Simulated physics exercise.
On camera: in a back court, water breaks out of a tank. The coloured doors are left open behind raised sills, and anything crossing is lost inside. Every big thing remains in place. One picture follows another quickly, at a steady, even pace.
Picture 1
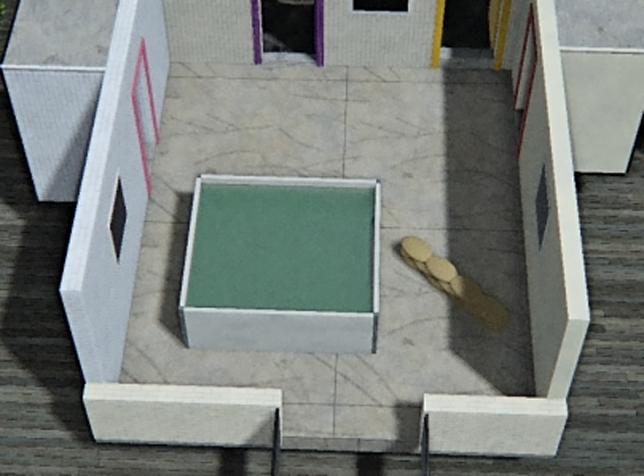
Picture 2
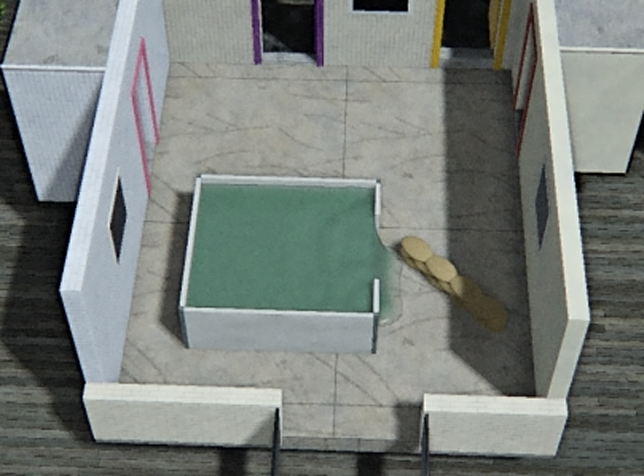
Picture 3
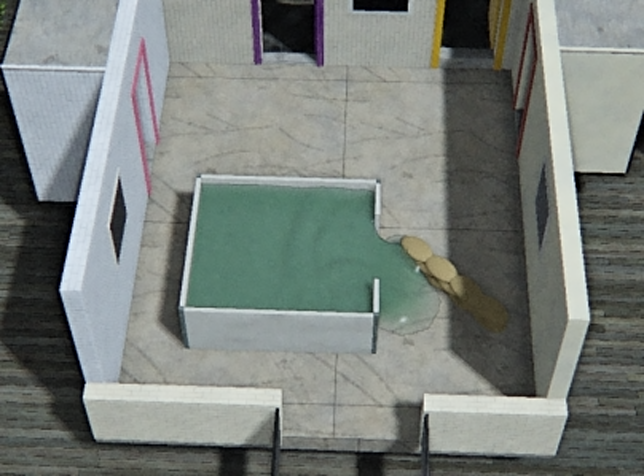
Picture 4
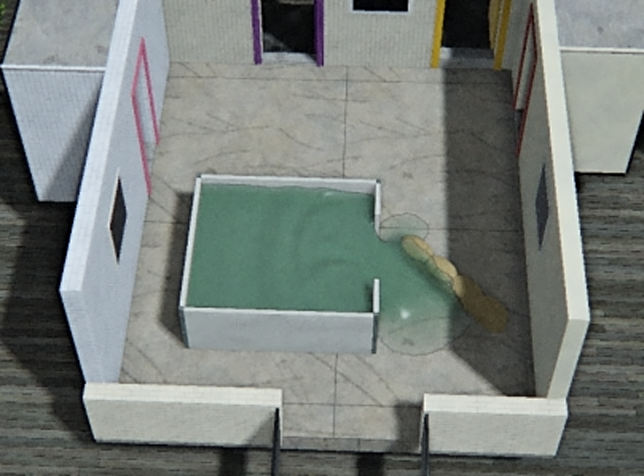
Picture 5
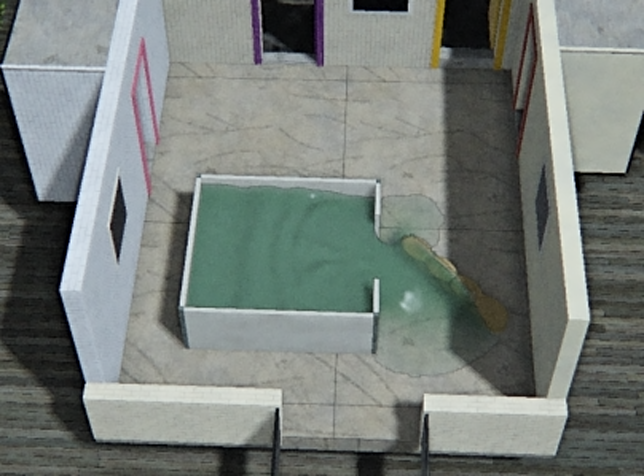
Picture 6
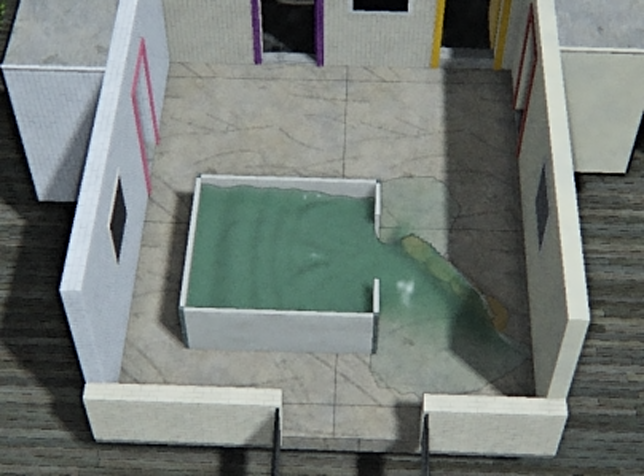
Green water in an open tank lay still, then poured out through a gap in the right side and spread across the courtyard floor, washing over a row of tan sacks toward the right wall.
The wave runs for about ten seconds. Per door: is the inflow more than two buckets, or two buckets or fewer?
Purple door - more than two; red door - more than two; pink door - more than two; yellow door - two or fewer.
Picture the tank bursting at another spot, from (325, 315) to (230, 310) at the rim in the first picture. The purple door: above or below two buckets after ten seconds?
My guess is that the purple door surpasses the threshold.
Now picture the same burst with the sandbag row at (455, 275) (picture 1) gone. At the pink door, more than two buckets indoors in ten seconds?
Looks to me like the pink door overshoots.
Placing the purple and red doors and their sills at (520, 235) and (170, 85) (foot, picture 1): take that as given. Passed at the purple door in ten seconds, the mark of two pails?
Purple door overflows.
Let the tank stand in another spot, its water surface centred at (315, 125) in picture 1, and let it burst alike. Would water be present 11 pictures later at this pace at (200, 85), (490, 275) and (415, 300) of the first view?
In that order: Clear, covered, clear.
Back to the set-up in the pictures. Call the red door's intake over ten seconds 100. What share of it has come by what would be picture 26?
Share at that point: Roughly 0 %.
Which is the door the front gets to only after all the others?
Result: The pink one.
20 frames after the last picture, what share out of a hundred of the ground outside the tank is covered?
Around 60 in a hundred.
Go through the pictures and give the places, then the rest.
The first picture shows still water in the open tank at (284, 246).
In the second picture, water pours out at (374, 270) and has run to (388, 320).
In the third picture, water pours out at (373, 273) and has run to (422, 324).
In the fourth picture, the front is at (465, 322), out from the gap at (373, 273).
In the fifth picture, the front is at (492, 341), out from the gap at (373, 272).
In the sixth picture, water pours out at (373, 273) and has run to (524, 353).
A moment on, water covers 30 % of the floor; the purple door not reached, the red door not reached, the pink door not reached, the yellow door not reached.
Next, water covers 50 % of the floor; the purple door not reached, the red door wet at the sill, nothing in, the pink door not reached, the yellow door not reached.
Then, water covers 60 % of the floor; the purple door wet at the sill, nothing in, the red door wet at the sill, nothing in, the pink door not reached, the yellow door wet at the sill, nothing in.
Later, water covers 85 % of the floor; the purple door under two buckets in, the red door under two buckets in, the pink door wet at the sill, nothing in, the yellow door wet at the sill, nothing in.
In the end, water covers 95 % of the floor; the purple door over two buckets in, the red door over two buckets in, the pink door over two buckets in, the yellow door wet at the sill, nothing in.
